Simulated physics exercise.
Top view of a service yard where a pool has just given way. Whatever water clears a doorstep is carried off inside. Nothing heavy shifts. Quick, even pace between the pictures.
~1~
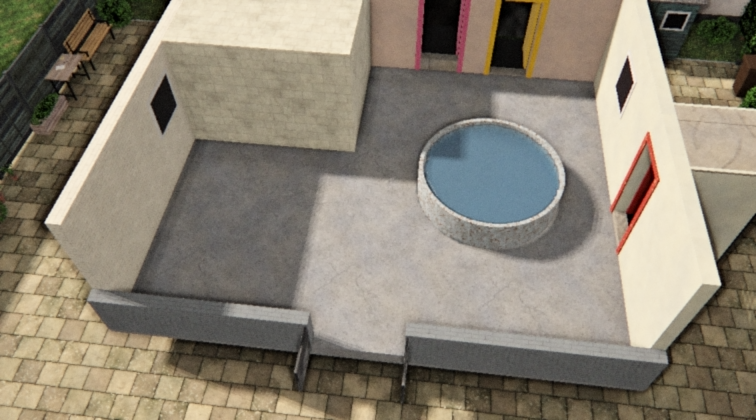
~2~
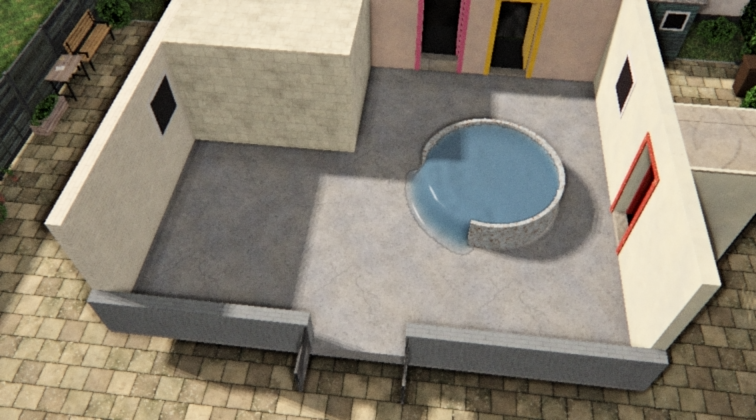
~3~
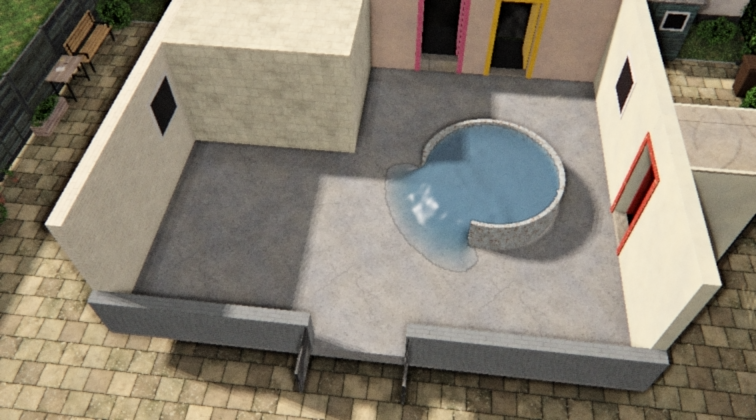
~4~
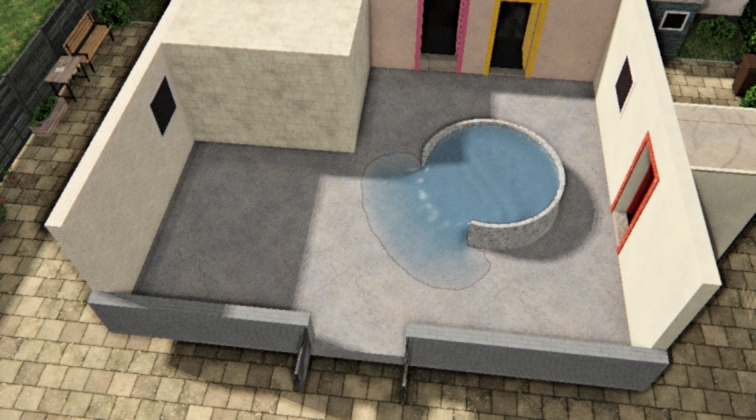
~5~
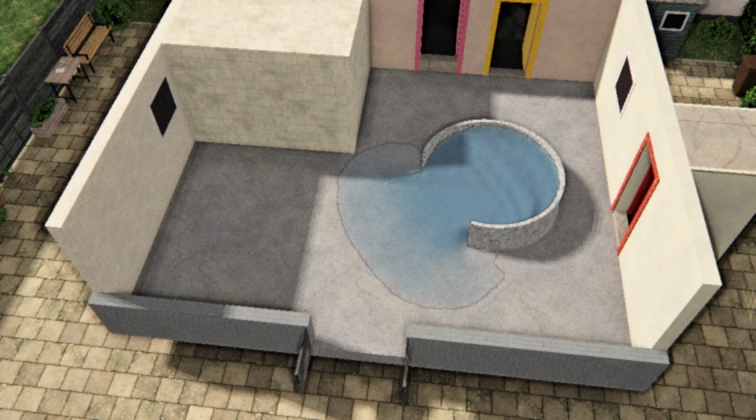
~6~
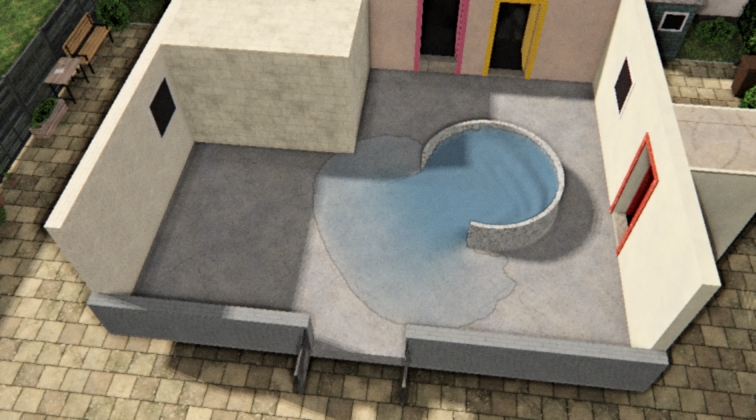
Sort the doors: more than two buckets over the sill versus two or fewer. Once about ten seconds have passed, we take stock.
Sorted by door: Yellow door - two or fewer; red door - two or fewer; pink door - two or fewer.
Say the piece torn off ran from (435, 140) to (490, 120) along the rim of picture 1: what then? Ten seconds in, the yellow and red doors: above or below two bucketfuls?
Result - yellow door crosses the threshold, red door fails to reach it.
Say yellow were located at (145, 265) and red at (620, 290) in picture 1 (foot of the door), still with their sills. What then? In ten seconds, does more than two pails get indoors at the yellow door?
Lab note: Yellow door exceeds it.
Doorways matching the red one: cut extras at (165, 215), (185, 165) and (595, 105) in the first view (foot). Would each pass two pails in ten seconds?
Reading them off: Comes out higher, comes out higher, comes out lower.
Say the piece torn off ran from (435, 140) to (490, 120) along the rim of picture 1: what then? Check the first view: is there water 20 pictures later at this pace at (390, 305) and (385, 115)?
Respectively, left dry and inundated.
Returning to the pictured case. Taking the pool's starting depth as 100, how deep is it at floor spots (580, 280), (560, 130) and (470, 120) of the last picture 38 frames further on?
About 0, 0, 0 %.
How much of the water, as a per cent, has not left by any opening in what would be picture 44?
I'd say around 86 per cent.
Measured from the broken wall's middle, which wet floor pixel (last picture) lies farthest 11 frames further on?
I'd go with roughly (133, 316).
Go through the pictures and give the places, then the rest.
In the first picture, still water in the round tank at (491, 172).
In the second picture, water pours out at (428, 205) and has run to (469, 248).
In the third picture, the front is at (463, 266), out from the gap at (428, 207).
In the fourth picture, water pours out at (428, 208) and has run to (458, 285).
In the fifth picture, water pours out at (428, 209) and has run to (361, 156).
In the sixth picture, the front is at (332, 161), out from the gap at (428, 210).
A moment on, water covers 40 % of the floor; the yellow door not reached, the red door not reached, the pink door not reached.
Next, water covers 55 % of the floor; the yellow door not reached, the red door not reached, the pink door not reached.
Then, water covers 55 % of the floor; the yellow door not reached, the red door not reached, the pink door not reached.
Later, water covers 55 % of the floor; the yellow door not reached, the red door not reached, the pink door not reached.
In the end, water covers 70 % of the floor; the yellow door not reached, the red door not reached, the pink door not reached.
